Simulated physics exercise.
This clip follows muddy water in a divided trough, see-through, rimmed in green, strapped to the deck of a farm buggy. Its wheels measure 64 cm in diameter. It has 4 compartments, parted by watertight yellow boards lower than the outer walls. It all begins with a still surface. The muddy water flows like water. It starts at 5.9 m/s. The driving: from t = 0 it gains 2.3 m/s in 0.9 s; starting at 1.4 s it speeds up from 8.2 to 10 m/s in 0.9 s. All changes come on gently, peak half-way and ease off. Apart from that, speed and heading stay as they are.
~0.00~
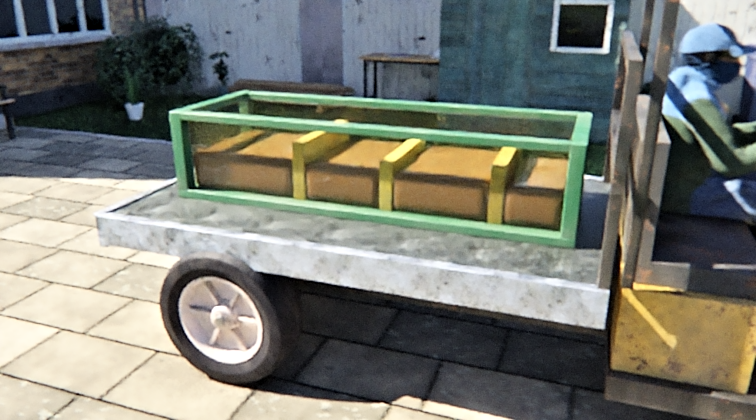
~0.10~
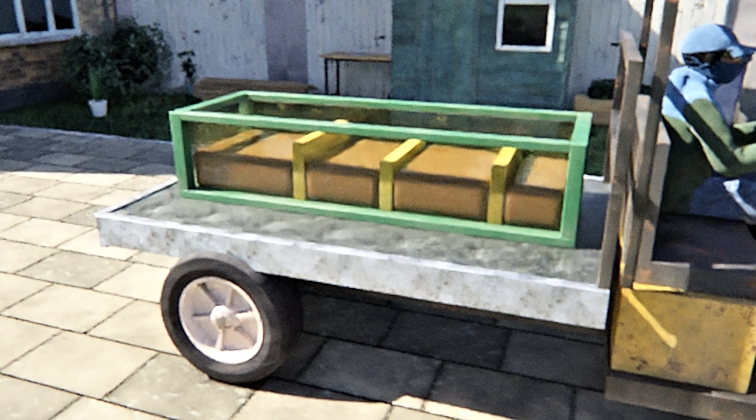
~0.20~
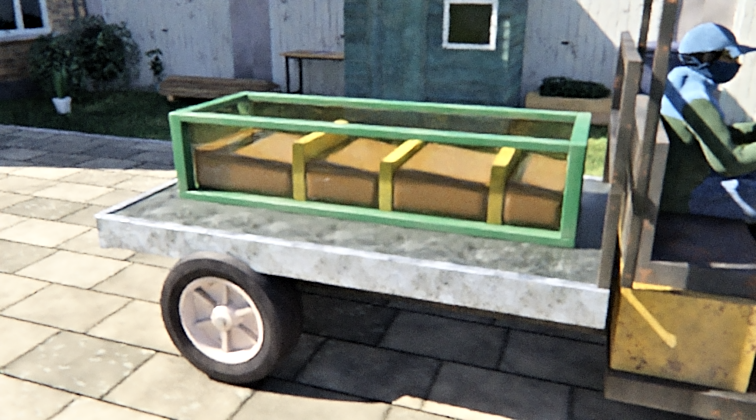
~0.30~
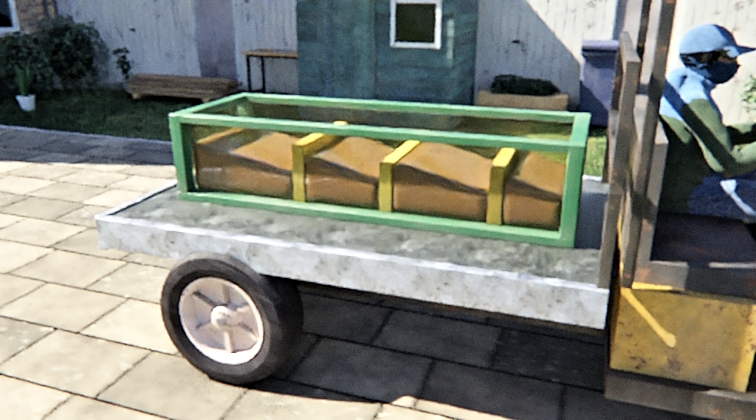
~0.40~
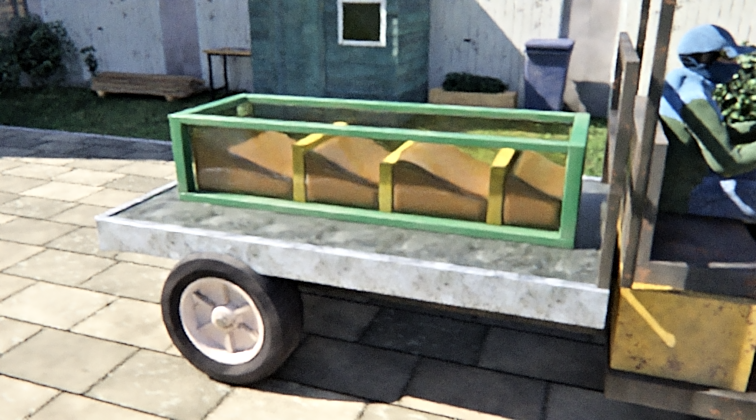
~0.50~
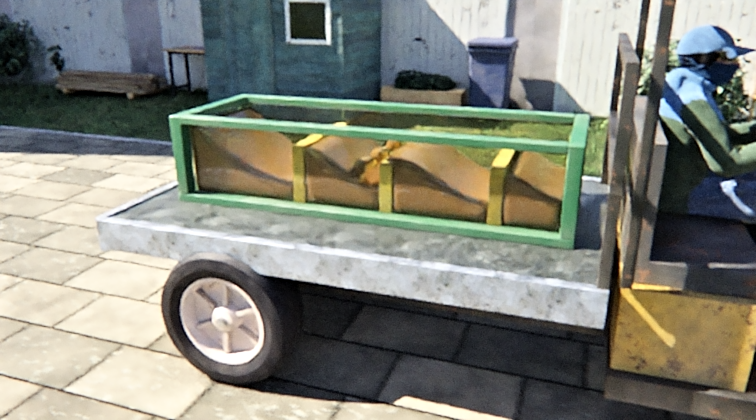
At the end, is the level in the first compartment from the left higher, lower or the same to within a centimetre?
It ends the same.
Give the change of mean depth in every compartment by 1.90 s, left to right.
From the left: 0, 2 up, 2 down, 0.
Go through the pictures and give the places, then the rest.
The first picture shows surface heights from the left, (250, 152), (342, 161), (445, 172), (530, 180); board top at (297, 144) and (386, 163) and (498, 167); the front is on the right, levels are read along the near wall; a wheel hub at (215, 325).
The second picture shows surface heights from the left, (251, 153), (343, 162), (445, 172), (530, 180).
The third picture shows surface heights from the left, (250, 154), (342, 162), (445, 172), (529, 180).
The fourth picture shows surface heights from the left, (250, 155), (342, 161), (444, 173), (529, 179).
The fifth picture shows surface heights from the left, (250, 157), (342, 162), (444, 175), (529, 178).
The sixth picture shows surface heights from the left, (251, 160), (342, 161), (444, 176), (529, 178); a wheel hub at (216, 326).
After 1.10 s the mean depths from the left are 18, 20, 16, 18 cm.
After 1.90 s the mean depths from the left are 18, 20, 15, 18 cm.
After 2.80 s the mean depths from the left are 18, 20, 16, 18 cm.
After 5.28 s the mean depths from the left are 18, 20, 16, 18 cm.
